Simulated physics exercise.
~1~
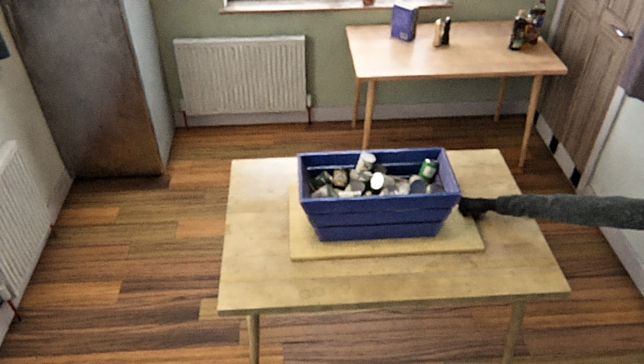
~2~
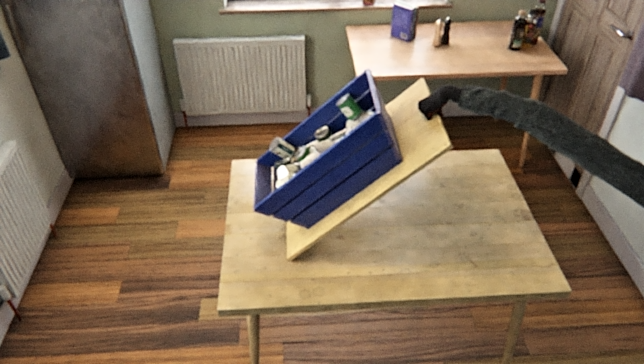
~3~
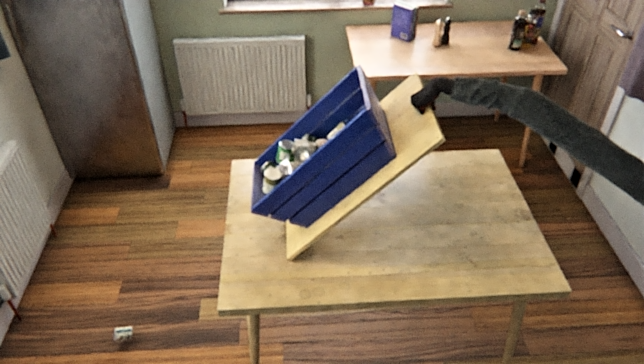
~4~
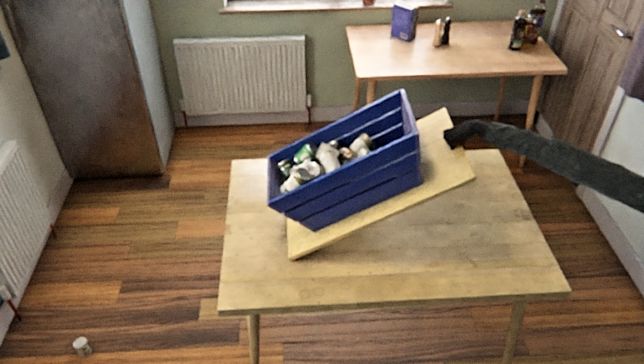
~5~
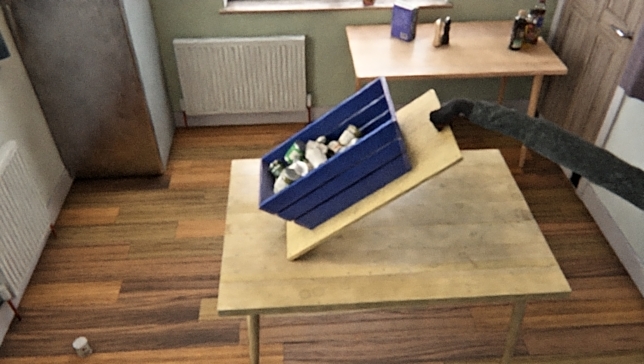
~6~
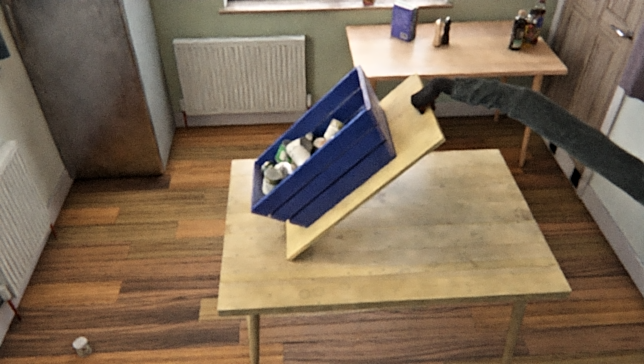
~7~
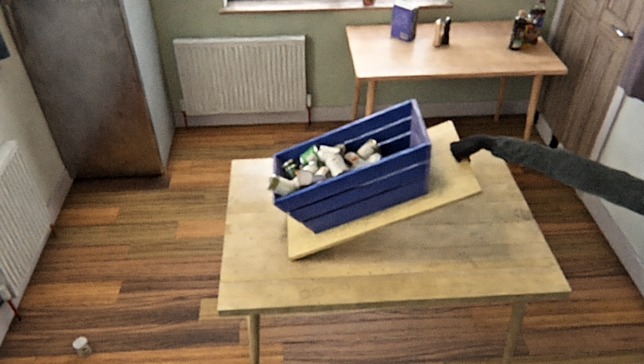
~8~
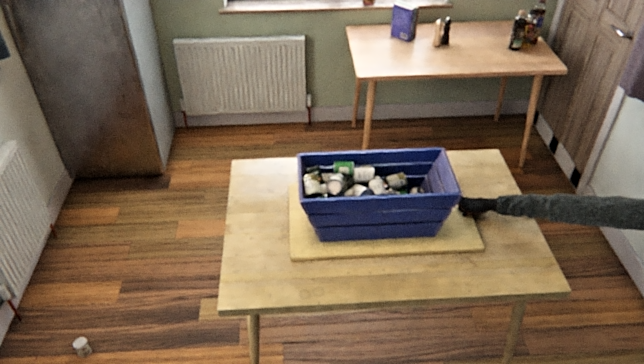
A blue tub of small tins, fixed to a board on a table, was tipped up steeply to the left by a hand, dropping one tin onto the floor, then lowered partway, raised again and set flat with the rest still inside.
